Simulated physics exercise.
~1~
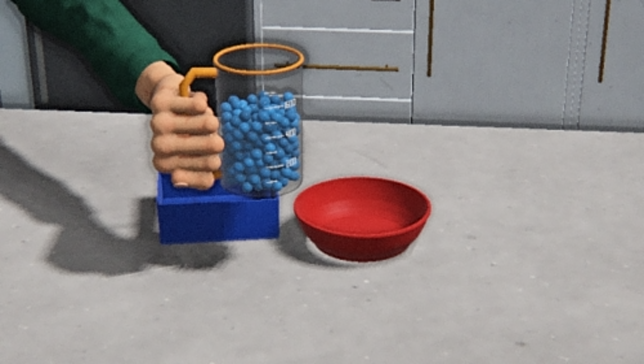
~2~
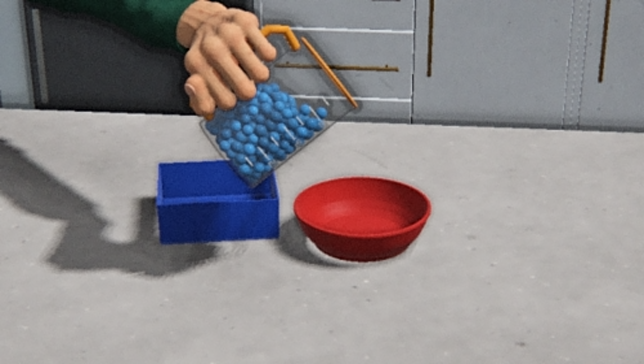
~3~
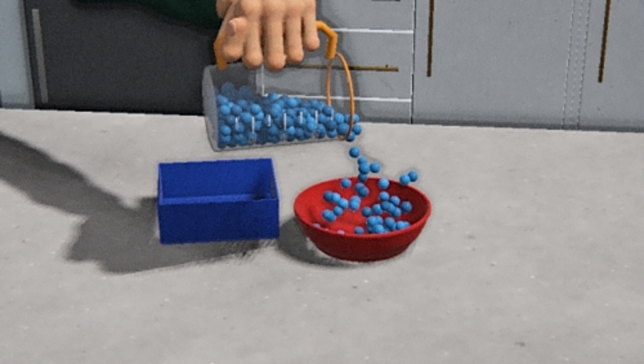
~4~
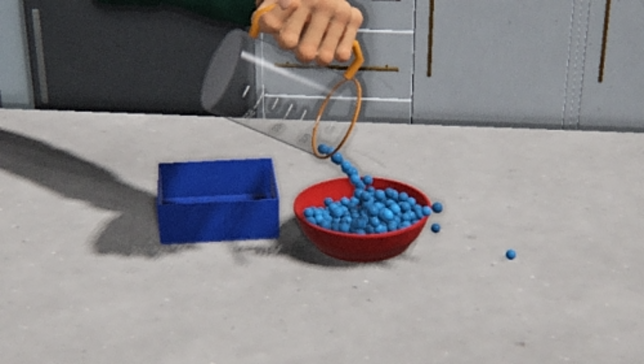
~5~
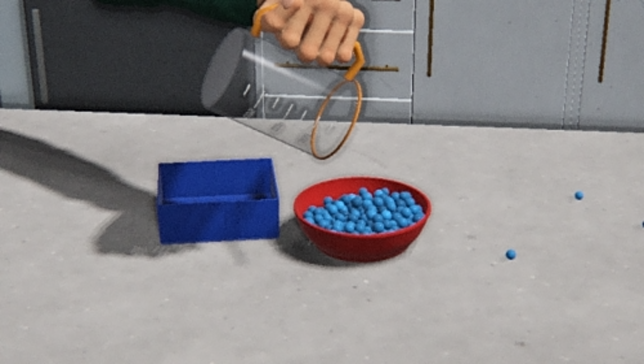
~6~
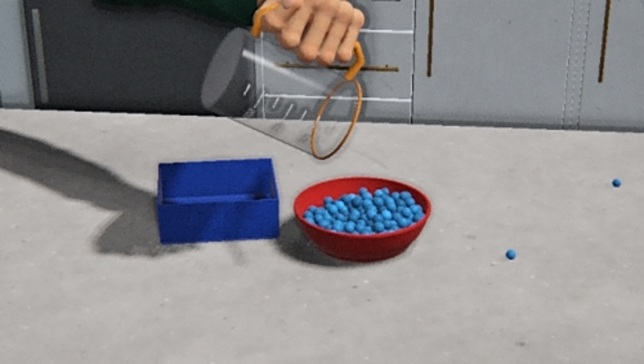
A pale grey tabletop with grey cabinets behind it is seen from the front and slightly above, in a fixed view. A hand in a green sleeve holds a clear jug with an orange rim and handle, full of small blue balls, above a blue box on the left, with a red bowl to its right. The hand lifts the jug and tips it rightward until balls spill into the bowl. It tilts further, and the jug empties while a few balls bounce out and roll right. Finally, the empty jug hangs tilted over the filled bowl, stray balls lie on the table, and the box remains empty.
